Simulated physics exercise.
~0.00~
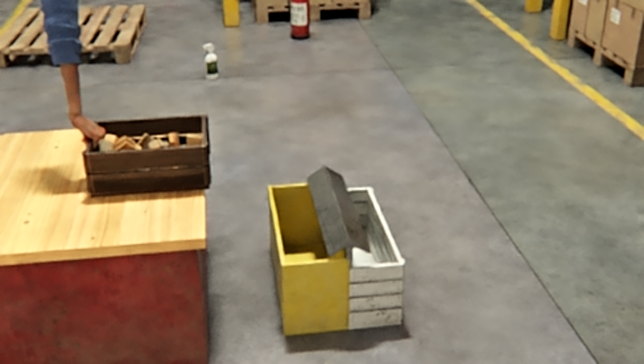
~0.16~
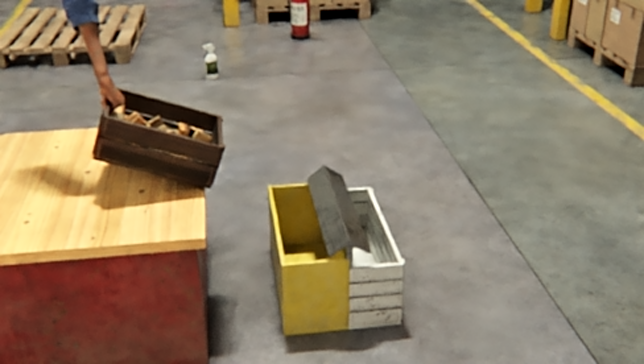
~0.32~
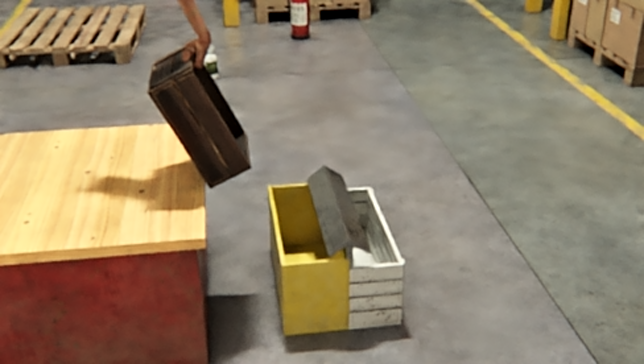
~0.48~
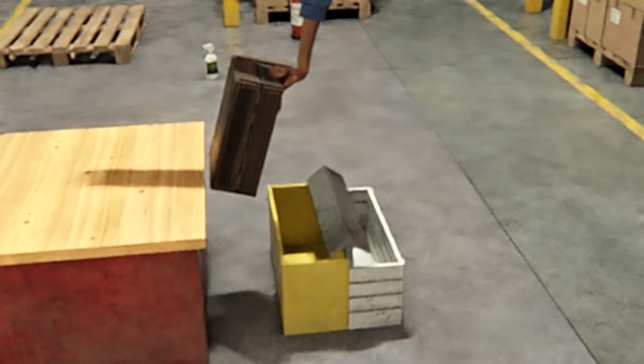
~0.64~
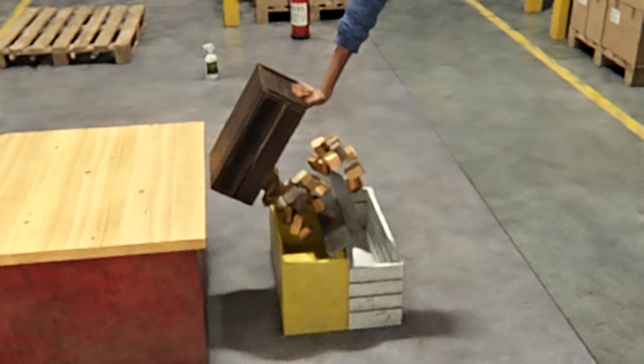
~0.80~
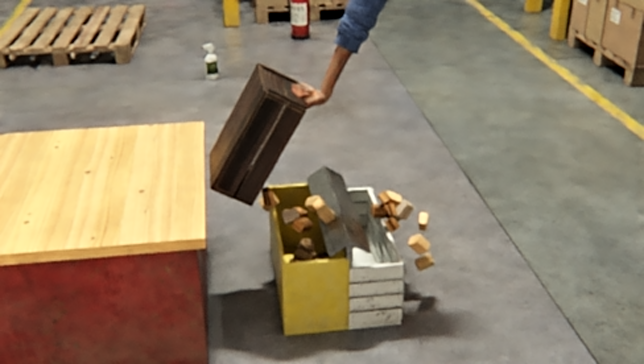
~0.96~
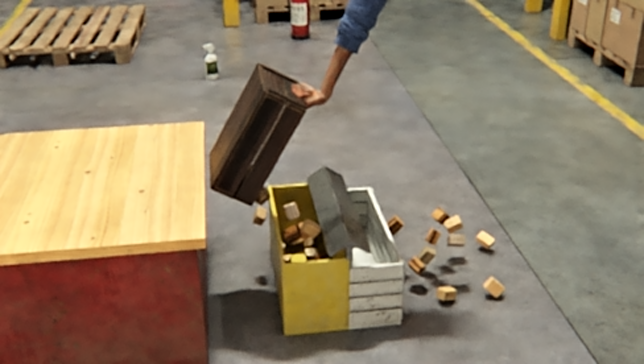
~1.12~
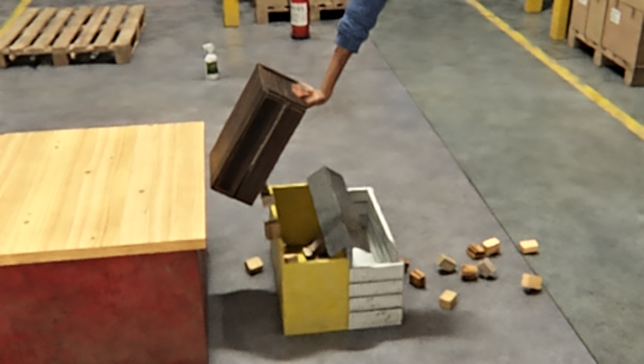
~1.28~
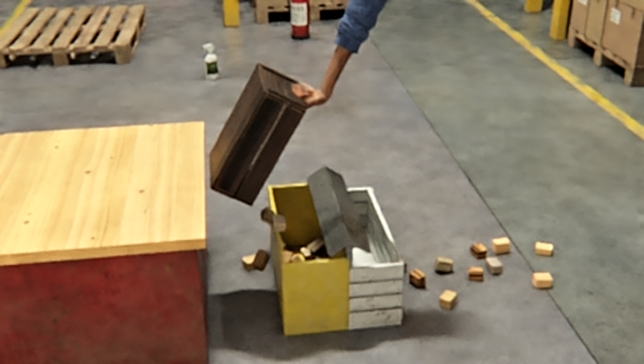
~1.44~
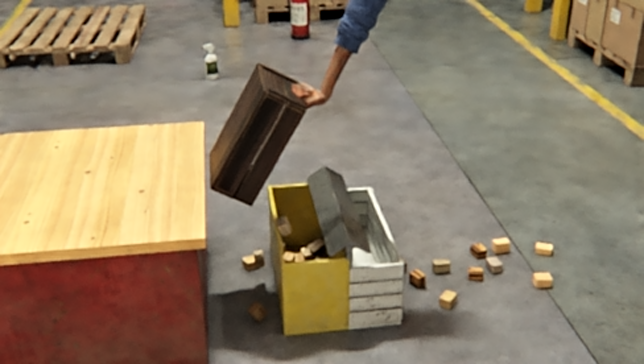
Wooden blocks tumbling from a hand-tipped dark crate, some landing in a yellow tote, others scattering across the floor on both sides.
